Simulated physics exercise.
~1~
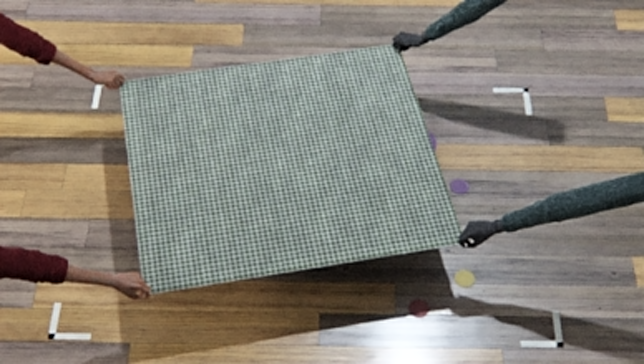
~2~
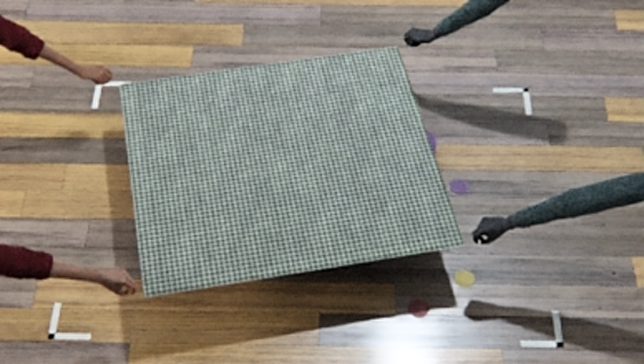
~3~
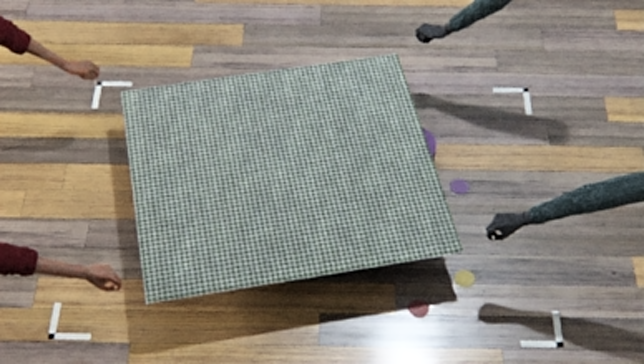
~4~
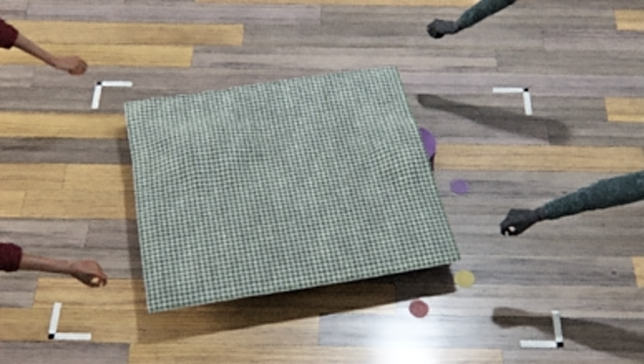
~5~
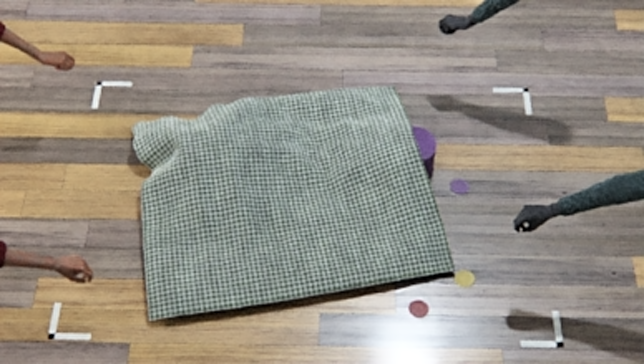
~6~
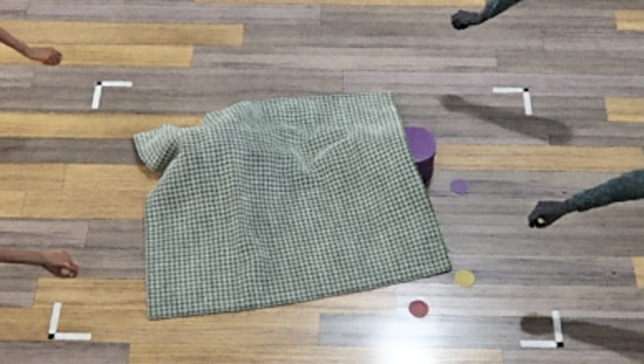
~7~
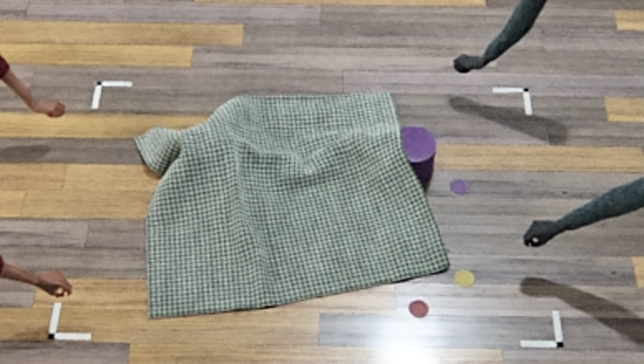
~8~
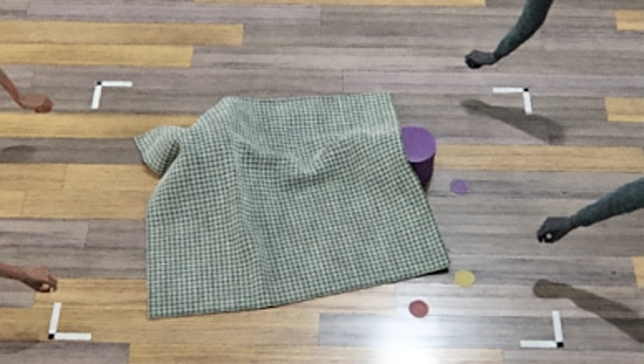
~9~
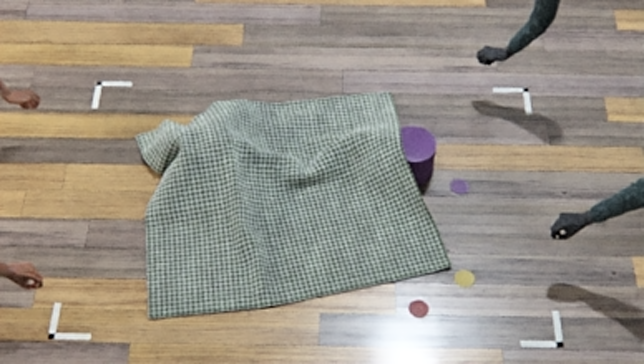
A checked blanket, released by four hands, drops and drapes unevenly beside a visible purple tub.
